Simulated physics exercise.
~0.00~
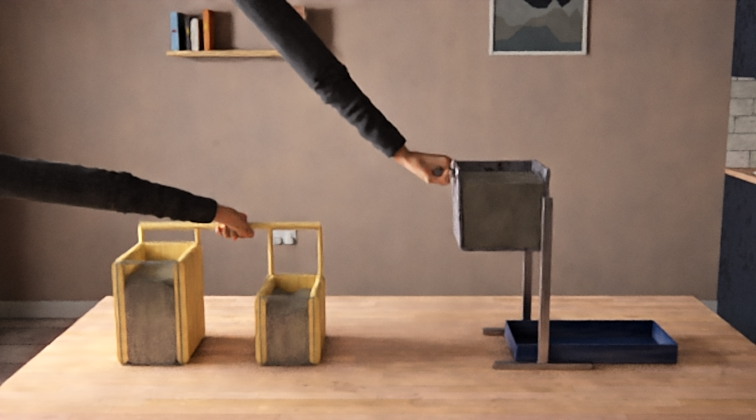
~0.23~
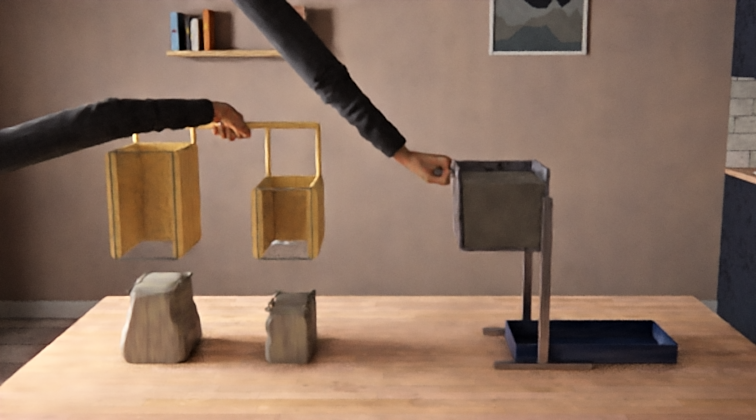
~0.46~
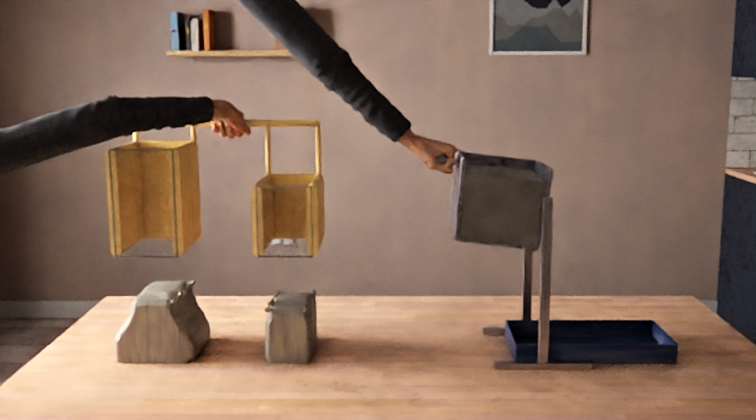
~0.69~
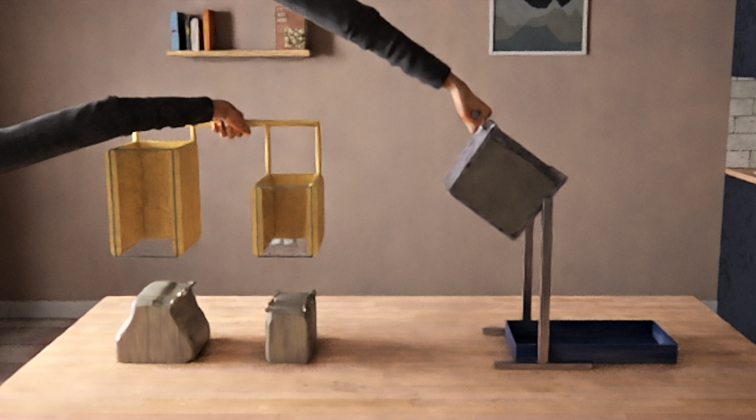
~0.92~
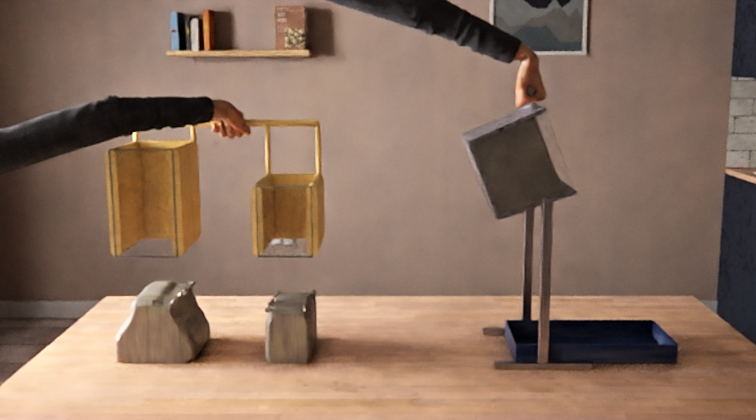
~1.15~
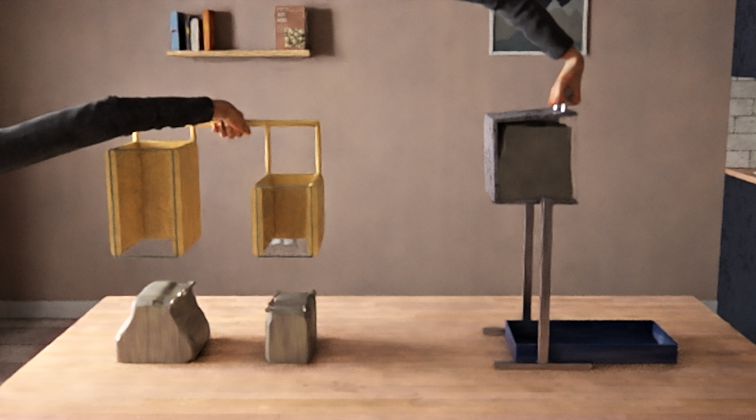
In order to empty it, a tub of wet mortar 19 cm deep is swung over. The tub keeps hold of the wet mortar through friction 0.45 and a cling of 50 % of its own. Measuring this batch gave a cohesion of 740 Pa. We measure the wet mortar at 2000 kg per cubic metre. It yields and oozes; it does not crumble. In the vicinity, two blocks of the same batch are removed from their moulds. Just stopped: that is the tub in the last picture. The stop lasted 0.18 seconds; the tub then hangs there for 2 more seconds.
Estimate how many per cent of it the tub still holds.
The tub still holds some 67 per cent.
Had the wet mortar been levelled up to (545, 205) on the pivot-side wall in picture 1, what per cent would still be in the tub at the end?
Around 100 per cent.
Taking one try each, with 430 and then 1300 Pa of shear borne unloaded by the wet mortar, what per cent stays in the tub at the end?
It'd be some 55 percent the first time and some 100 percent the second.
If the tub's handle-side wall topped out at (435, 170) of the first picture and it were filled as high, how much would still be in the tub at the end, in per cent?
40 %.
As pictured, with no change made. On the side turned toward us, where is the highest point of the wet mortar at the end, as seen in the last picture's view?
Peak location: Approx. (545, 143).
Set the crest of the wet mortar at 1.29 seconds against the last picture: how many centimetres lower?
Around 1 cm below its level in the last picture.
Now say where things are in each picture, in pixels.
The first frame shows handle-side rim at (462, 171), tilt 0 degrees; highest point of the wet mortar at (525, 182); test blocks 22 cm, 14 cm high (left to right).
The second frame shows handle-side rim at (462, 171), tilt 0 degrees; highest point of the wet mortar at (525, 182); test blocks 19 cm, 14 cm high (left to right).
The third frame shows handle-side rim at (466, 161), tilt 7 degrees; highest point of the wet mortar at (472, 174); test blocks 17 cm, 14 cm high (left to right).
The fourth frame shows handle-side rim at (498, 127), tilt 37 degrees; highest point of the wet mortar at (495, 140); test blocks 17 cm, 14 cm high (left to right).
The fifth frame shows handle-side rim at (546, 112), tilt 69 degrees; highest point of the wet mortar at (536, 121); test blocks 17 cm, 14 cm high (left to right).
The sixth frame shows handle-side rim at (577, 116), tilt 88 degrees; highest point of the wet mortar at (510, 125); test blocks 17 cm, 14 cm high (left to right).
By 1.29 s, the tub is at 88 degrees and holds 97 %.
By 1.46 s, the tub is at 88 degrees and holds 84 %.
By 1.63 s, the tub is at 88 degrees and holds 72 %.
By 1.80 s, the tub is at 88 degrees and holds 67 %.
By 3.15 s, at the end, the tub is at 88 degrees and holds 67 %.
